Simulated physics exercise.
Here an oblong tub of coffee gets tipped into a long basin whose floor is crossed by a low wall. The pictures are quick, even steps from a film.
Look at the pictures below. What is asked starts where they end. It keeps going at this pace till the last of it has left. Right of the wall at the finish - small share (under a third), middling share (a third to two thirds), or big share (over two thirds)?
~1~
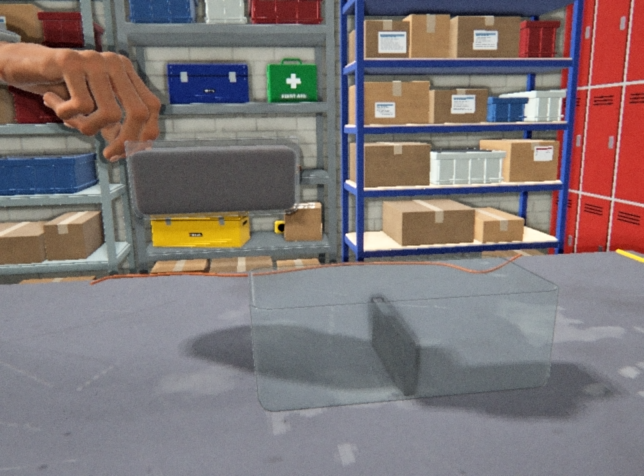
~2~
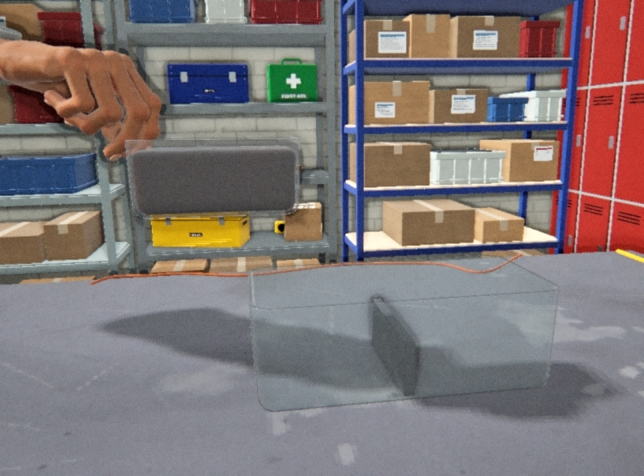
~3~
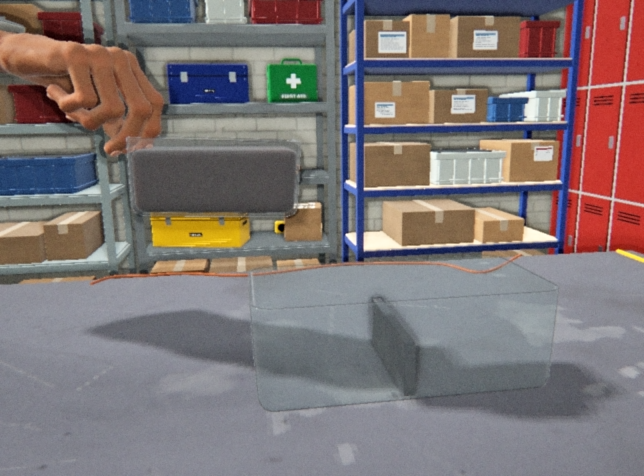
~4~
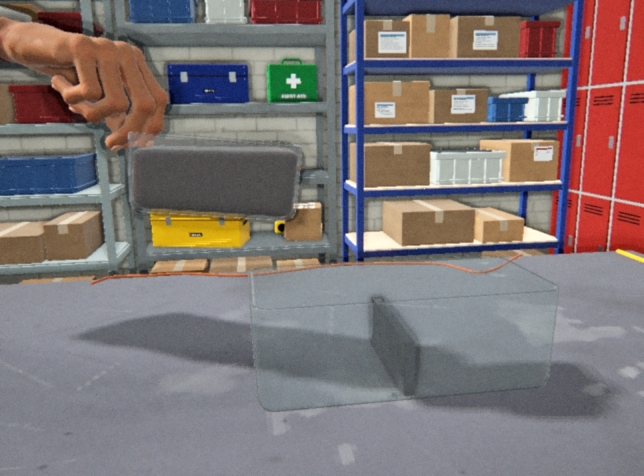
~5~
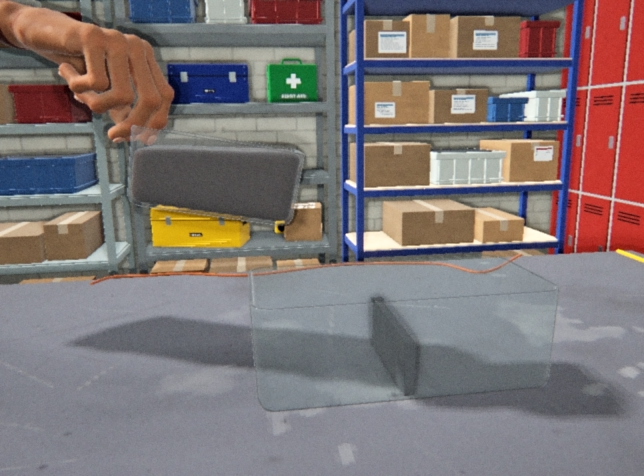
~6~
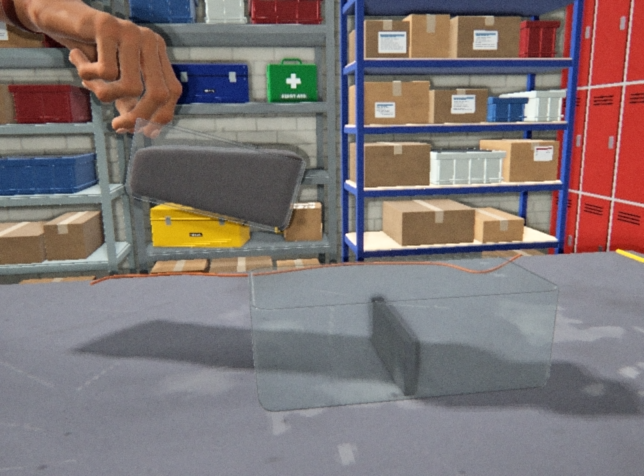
Small.
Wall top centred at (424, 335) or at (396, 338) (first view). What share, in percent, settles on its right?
About 10 and 15 per cent.
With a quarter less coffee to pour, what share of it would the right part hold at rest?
That works out to some 0 %.
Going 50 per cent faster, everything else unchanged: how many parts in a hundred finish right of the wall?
It comes to 5 per cent or so.
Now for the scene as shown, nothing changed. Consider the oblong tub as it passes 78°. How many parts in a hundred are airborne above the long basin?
It comes to around 35 per cent.
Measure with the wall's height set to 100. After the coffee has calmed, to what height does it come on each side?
Left 60 per cent, right 0.
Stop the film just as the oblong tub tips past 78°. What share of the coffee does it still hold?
Close to 25 parts in a hundred remain.
A moment on, the oblong tub is tipped on its side and 26 per cent is still to pour, 38 is left of the wall and 0 right of it.
Next, the oblong tub is tipped right over and 3 per cent is still to pour, 90 is left of the wall and 1 right of it.
Then the oblong tub is tipped right over and 0 per cent is still to pour, 93 is left of the wall and 1 right of it.
Later the oblong tub is tipped right over and 0 per cent is still to pour, 93 is left of the wall and 1 right of it.
At rest 92 per cent lies left of the wall, 1 right of it and 6 outside.
